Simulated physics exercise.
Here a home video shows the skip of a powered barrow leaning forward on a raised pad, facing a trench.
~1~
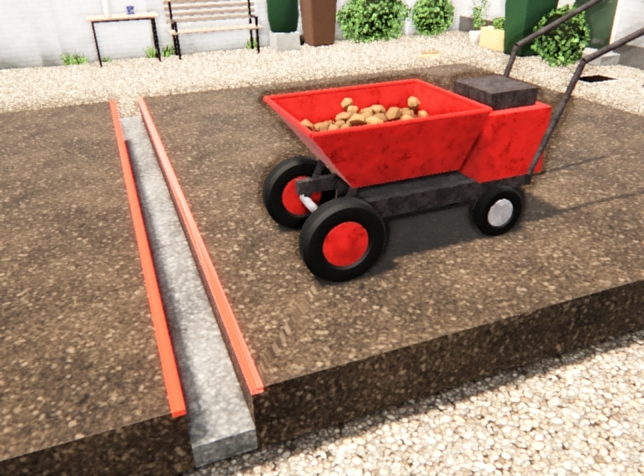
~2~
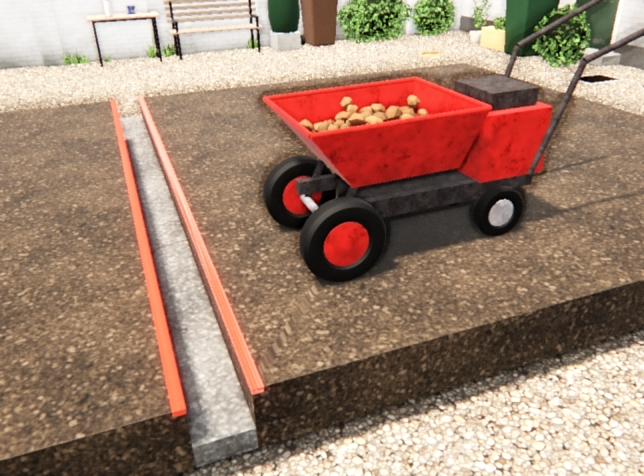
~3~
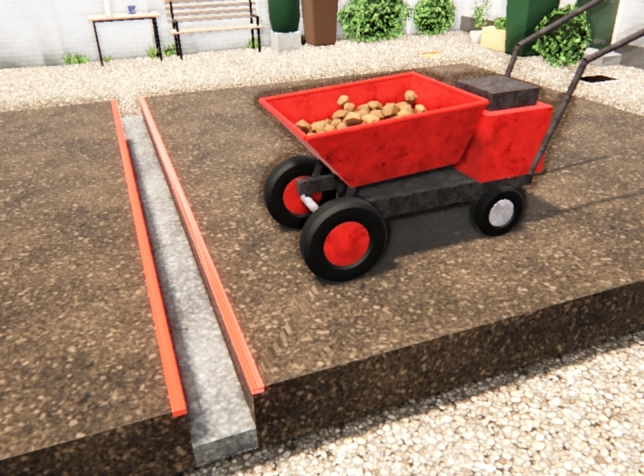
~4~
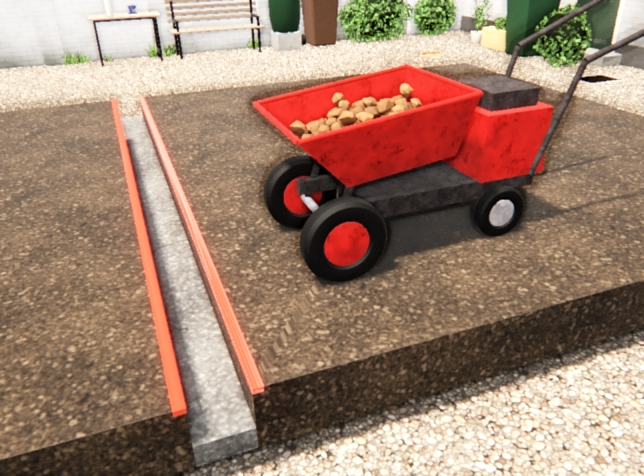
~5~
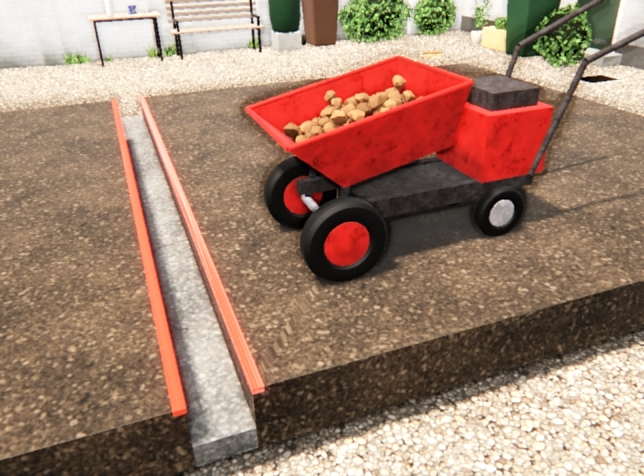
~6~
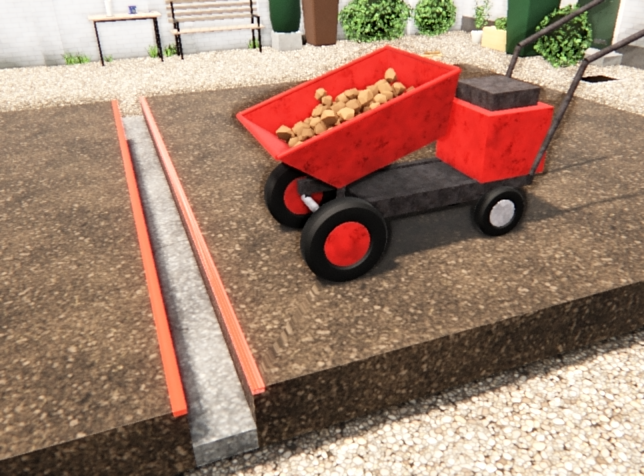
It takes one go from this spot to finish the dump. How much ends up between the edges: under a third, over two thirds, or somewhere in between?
Tops two thirds.
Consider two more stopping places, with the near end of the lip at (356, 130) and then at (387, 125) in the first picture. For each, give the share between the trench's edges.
Result: Try 1 = 50 %, try 2 = 30 %.
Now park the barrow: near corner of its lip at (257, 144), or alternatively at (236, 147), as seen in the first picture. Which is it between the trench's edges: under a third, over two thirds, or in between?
Under a third, then less than a third.
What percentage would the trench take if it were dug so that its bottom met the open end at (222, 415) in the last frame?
About 60 per cent.
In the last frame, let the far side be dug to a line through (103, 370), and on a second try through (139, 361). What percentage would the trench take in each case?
I'd say some 100 in a hundred, followed by 100 in a hundred.
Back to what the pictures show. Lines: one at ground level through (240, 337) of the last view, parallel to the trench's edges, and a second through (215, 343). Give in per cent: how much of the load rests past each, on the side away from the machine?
Estimate, first then second: 90 %, 70 %.
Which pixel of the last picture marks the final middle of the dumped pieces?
Roughly pixel (182, 290).
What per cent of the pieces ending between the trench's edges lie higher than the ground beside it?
Share: Around 15 %.
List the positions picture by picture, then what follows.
The first picture shows lip of the skip near (312, 136), level; top of the load near (371, 129), clay clods; first edge of the trench near (237, 337); far edge near (167, 355), the trench under half as wide as the skip, and about as deep as wide.
The second picture shows lip of the skip near (311, 136), level; top of the load near (378, 118).
The third picture shows lip of the skip near (306, 139), tipped barely; top of the load near (389, 111).
The fourth picture shows lip of the skip near (299, 143), tipped a little; top of the load near (383, 107).
The fifth picture shows lip of the skip near (289, 149), tipped a little; top of the load near (390, 107).
The sixth picture shows lip of the skip near (278, 158), tipped clearly; top of the load near (380, 101); first edge of the trench near (238, 337); far edge near (168, 354).
Shortly afterwards, skip tipped steeply; the whole lot in the skip.
Next, skip tipped right over; near two thirds in the skip; only a few short of the trench; near a quarter in or heaped over the trench; only a few beyond it; only a few falling.
Some moments later, skip tipped right over; a little in the skip; a little short of the trench; the bulk in or heaped over the trench; a little beyond it.
In the end, skip tipped right over; only a few in the skip; a little short of the trench; the bulk in or heaped over the trench; a little beyond it.
